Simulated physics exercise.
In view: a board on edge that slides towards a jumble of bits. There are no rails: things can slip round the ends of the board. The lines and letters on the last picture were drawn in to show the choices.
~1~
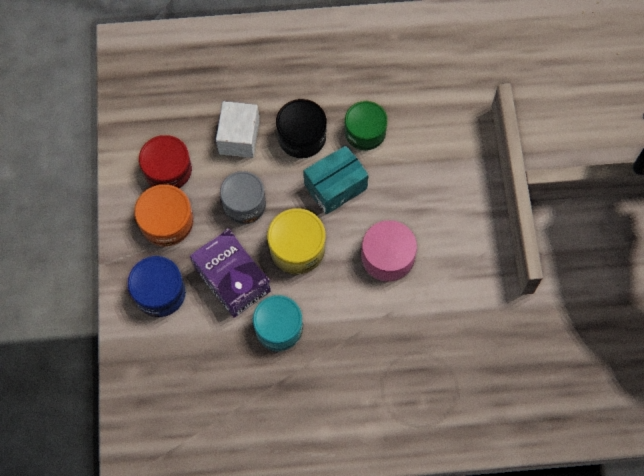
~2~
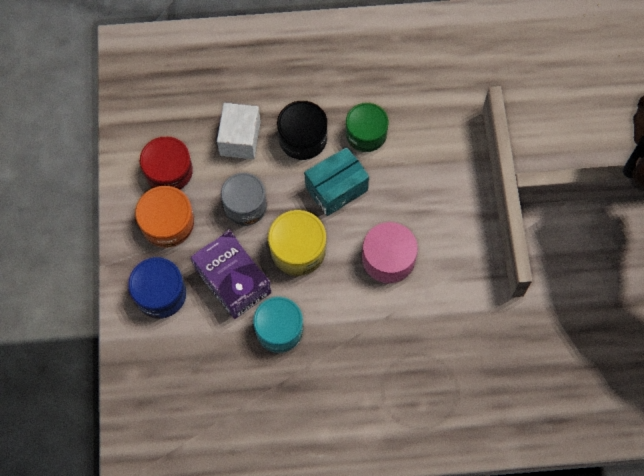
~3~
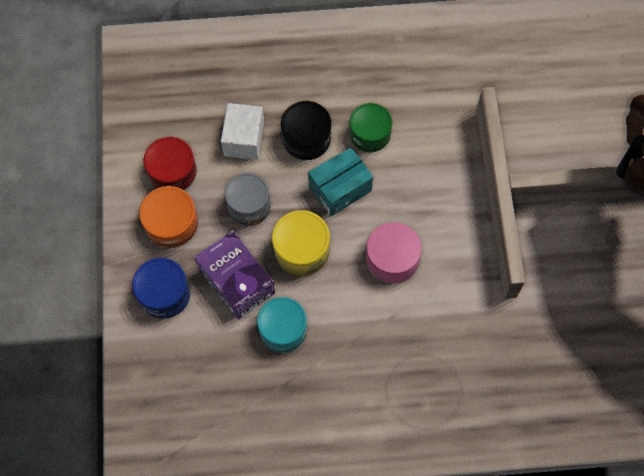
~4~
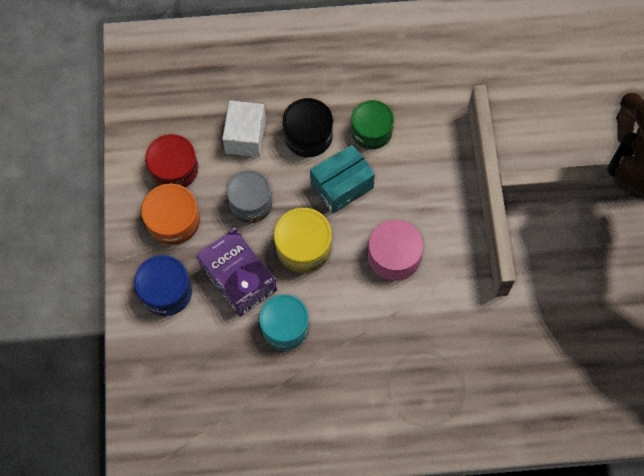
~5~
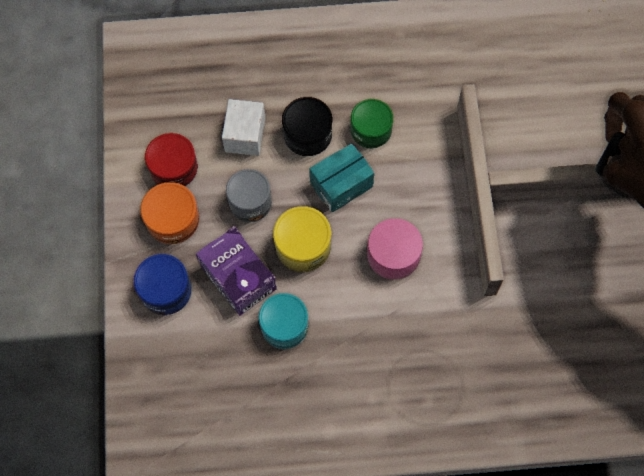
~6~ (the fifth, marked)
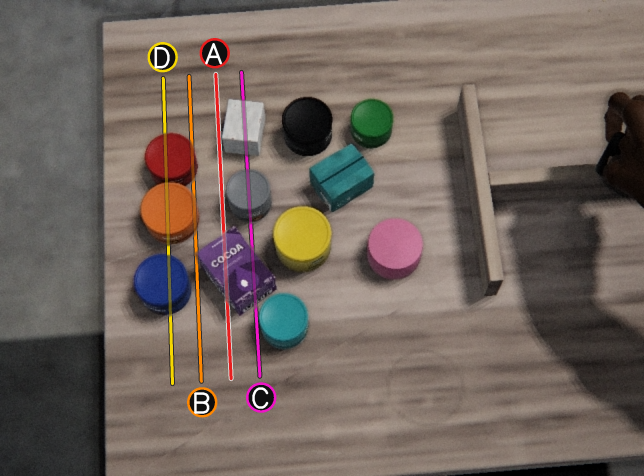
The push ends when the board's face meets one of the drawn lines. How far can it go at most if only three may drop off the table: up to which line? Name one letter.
Stop at B.
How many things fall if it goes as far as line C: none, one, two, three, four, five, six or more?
The count is none.
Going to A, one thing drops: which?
The blue tub goes over.
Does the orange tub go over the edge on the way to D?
Yes.
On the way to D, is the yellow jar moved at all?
By then, yes.
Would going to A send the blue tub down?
Yes.
On the marked copy, A at (223, 218); B at (195, 220); C at (250, 216); D at (168, 222).
Following B. Soon after the start, board (378, 187); black jar (295, 128); green jar (341, 126).
Later, board (273, 195); blue tub (143, 287); red tub (155, 161).
In the end, board (196, 201); blue tub over the edge; red tub over the edge; two fallen.
As for the rest, A is within the limit but short; C is within the limit but short; D drops six.
